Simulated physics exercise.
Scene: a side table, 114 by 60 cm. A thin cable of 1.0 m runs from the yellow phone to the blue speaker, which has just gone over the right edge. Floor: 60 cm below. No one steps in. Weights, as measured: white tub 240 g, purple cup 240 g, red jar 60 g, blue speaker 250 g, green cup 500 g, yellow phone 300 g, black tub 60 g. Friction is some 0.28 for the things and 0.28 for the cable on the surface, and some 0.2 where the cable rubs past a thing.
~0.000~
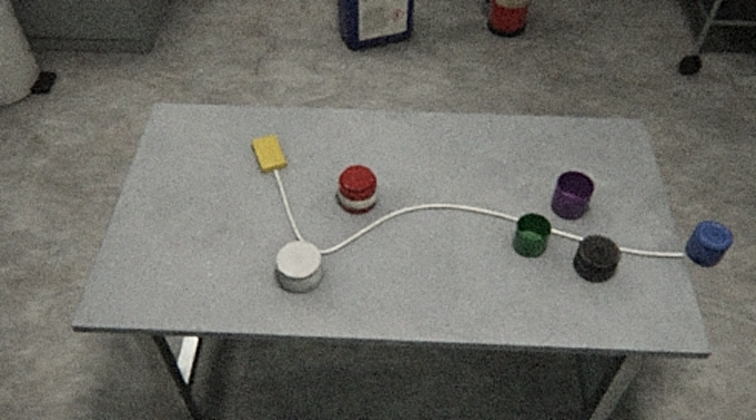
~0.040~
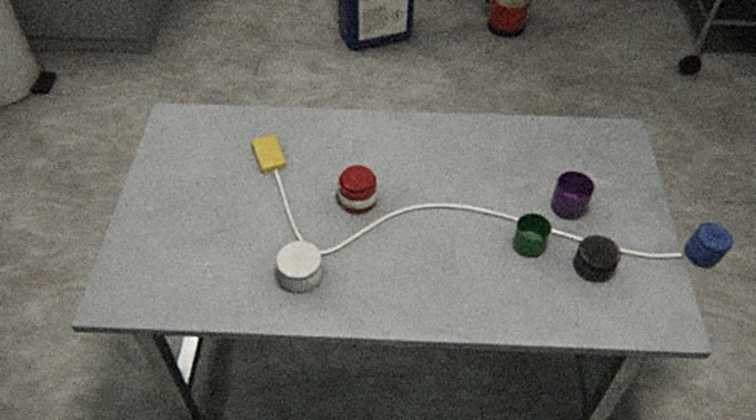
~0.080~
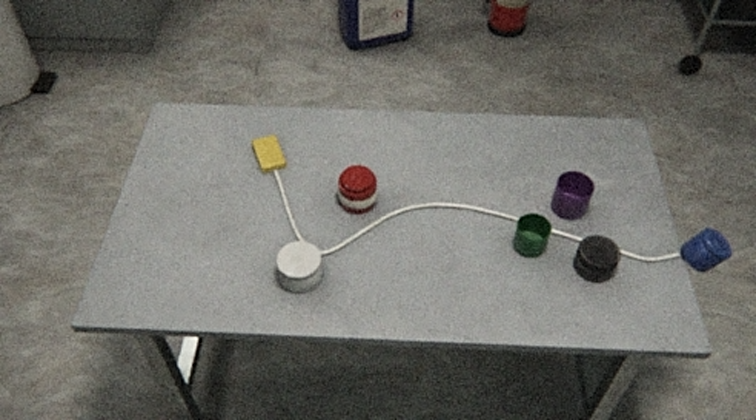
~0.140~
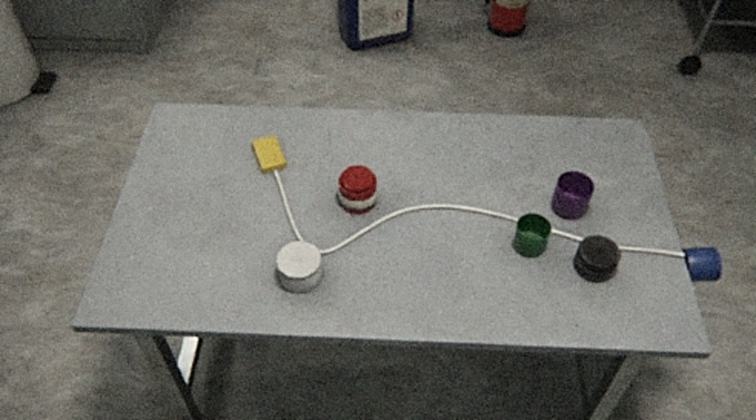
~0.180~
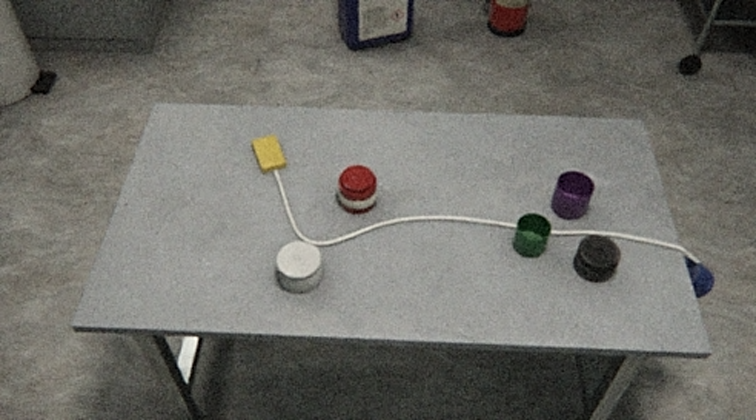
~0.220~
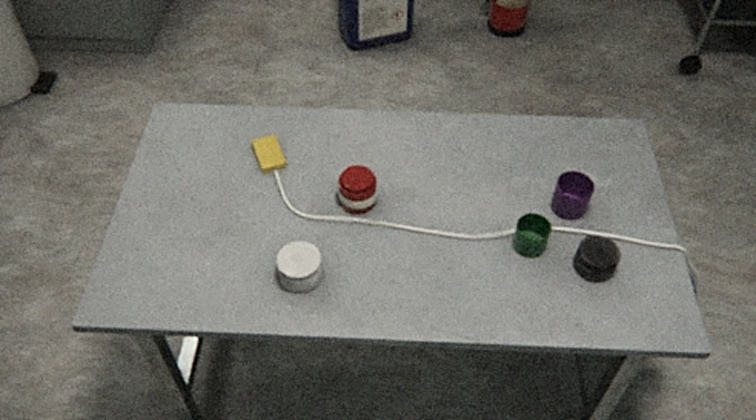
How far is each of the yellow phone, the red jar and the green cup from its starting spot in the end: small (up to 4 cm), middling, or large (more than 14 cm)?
The yellow phone ends a large distance away, the red jar ends a large distance away, the green cup ends only a small distance away.
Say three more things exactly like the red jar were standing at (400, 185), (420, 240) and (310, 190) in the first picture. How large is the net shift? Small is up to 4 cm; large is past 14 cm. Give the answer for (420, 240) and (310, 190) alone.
In order they come out low and high.
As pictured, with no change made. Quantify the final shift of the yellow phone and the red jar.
Yellow phone roughly 45 cm, red jar off the top.
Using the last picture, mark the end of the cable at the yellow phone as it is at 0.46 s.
Roughly at pixel (341, 166).
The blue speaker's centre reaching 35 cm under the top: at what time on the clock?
At 0.48 s.
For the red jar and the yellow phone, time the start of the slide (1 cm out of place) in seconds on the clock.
For the red jar it's 0.28 s, while the yellow phone gets there at 0.30 s.
By 0.5 s, the cable's tail end at (341, 166); red jar 27 cm off its start, yellow phone 12 cm off its start, blue speaker over the edge.
By 0.7 s, the cable's tail end at (429, 203); red jar over the edge, yellow phone 32 cm off its start, blue speaker over the edge.
By 1.0 s, the cable's tail end at (491, 214); red jar over the edge, yellow phone 45 cm off its start at (468, 205), blue speaker over the edge.
By 1.2 s, the cable's tail end at (496, 215); red jar over the edge, yellow phone 46 cm off its start, blue speaker over the edge.
By 2.4 s, the cable's tail end at (496, 215); red jar over the edge, yellow phone 46 cm off its start at (473, 206), green cup 0 cm off its start at (535, 226), blue speaker over the edge.
